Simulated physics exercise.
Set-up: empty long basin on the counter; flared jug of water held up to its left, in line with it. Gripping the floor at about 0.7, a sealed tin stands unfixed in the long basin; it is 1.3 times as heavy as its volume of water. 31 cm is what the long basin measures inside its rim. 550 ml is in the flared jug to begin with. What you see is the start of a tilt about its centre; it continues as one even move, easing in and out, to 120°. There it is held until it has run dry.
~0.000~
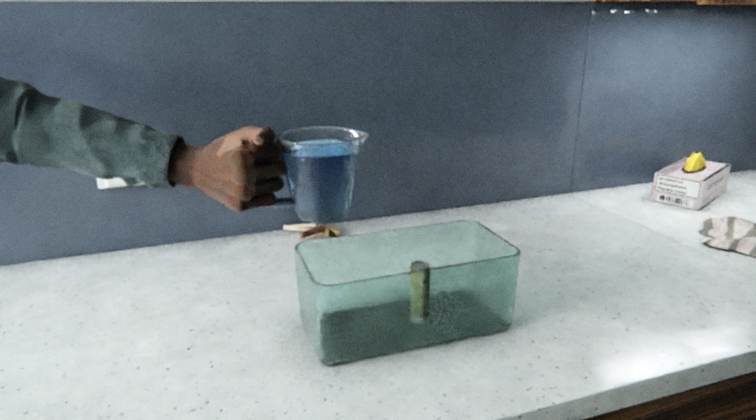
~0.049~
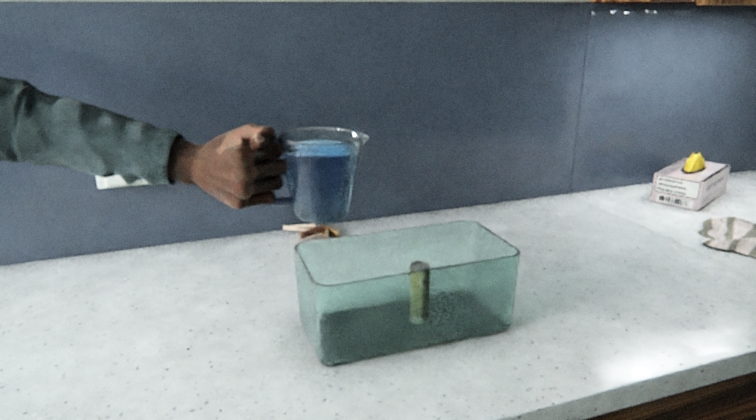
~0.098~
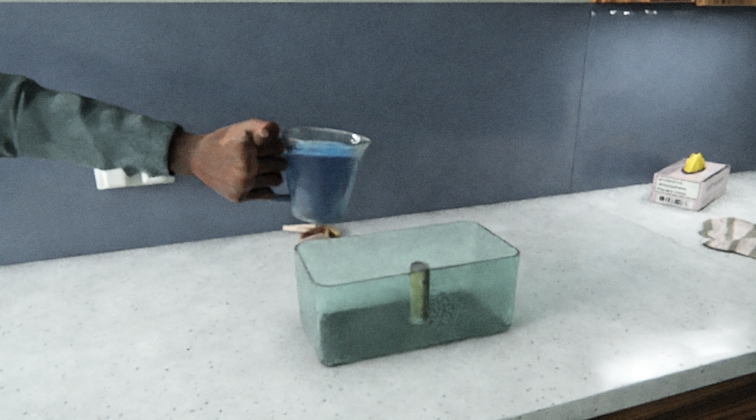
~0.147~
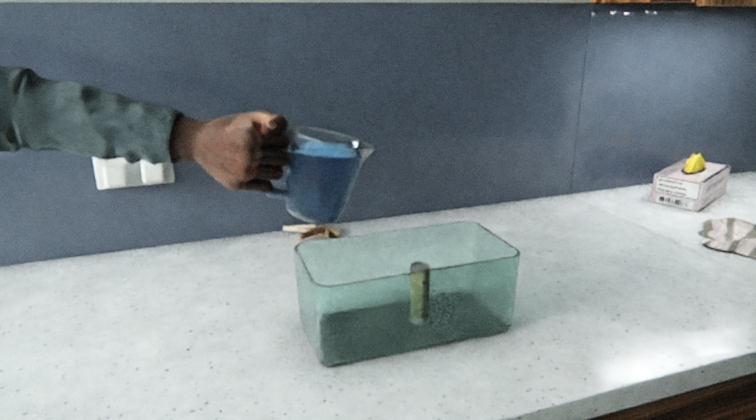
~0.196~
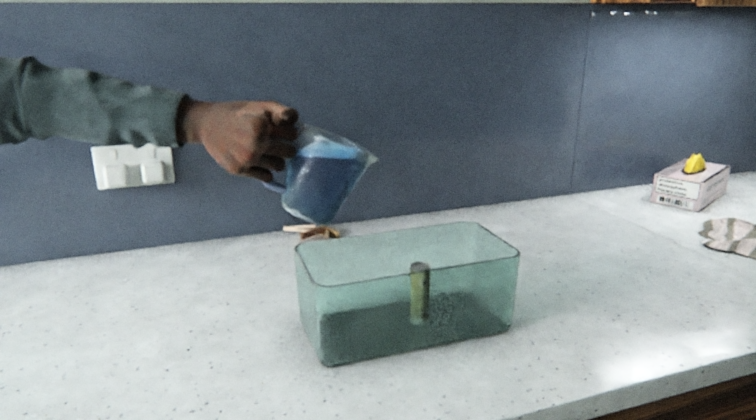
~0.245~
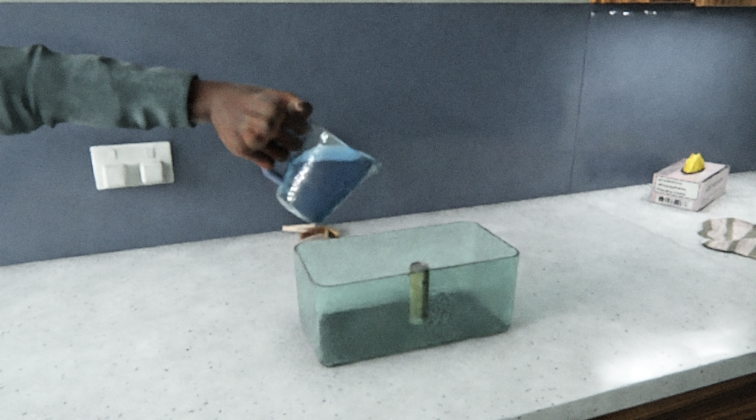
A hand tilts a clear jug of blue water rightward above a long glass basin.
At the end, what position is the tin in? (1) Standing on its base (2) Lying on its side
The answer is 2.
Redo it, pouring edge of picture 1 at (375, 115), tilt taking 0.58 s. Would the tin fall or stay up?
Then it topples.
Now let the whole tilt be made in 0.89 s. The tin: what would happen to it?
The tin tumbles.
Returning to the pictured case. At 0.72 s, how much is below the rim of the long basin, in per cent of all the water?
Looks like about 96 % of the whole amount.
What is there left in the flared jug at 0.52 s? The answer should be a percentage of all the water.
Around 34 percent.
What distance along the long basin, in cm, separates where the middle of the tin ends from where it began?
The tin's middle ends up about 7.0 cm along the basin.
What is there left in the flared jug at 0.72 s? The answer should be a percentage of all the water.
Around 1 in a hundred is still there.
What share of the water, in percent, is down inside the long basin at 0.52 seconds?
Some 42 per cent.
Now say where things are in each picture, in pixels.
It leans 0°; its right rim is at (367, 133); the water meets the walls at (283, 150) and (356, 144); the long basin's rim runs from (304, 265) to (497, 236); the tin's top is at (421, 267), in the first picture.
It leans 2°; its right rim is at (368, 135); the water meets the walls at (283, 150) and (356, 145), in the second picture.
It leans 7°; its right rim is at (371, 140); the water meets the walls at (285, 148) and (358, 147), in the third picture.
It leans 15°; its right rim is at (375, 147); the water meets the walls at (289, 148) and (362, 149), in the fourth picture.
It leans 25°; its right rim is at (378, 157); the water meets the walls at (294, 153) and (371, 153), in the fifth picture.
It leans 37°; its right rim is at (379, 170); the water meets the walls at (290, 163) and (370, 161); 2 per cent is over the edge, in the sixth picture.
By 0.52 s the tilt is 108° and 33 per cent is still to pour; the tin stands where it began.
By 0.72 s the tilt is 120° and 1 per cent is still to pour; the tin leans 22°.
By 0.92 s the tilt is 120° and 0 per cent is still to pour; the tin lies on its side.
By 1.15 s the tilt is 120° and 0 per cent is still to pour; the tin lies on its side.
At rest the tin lies on its side.
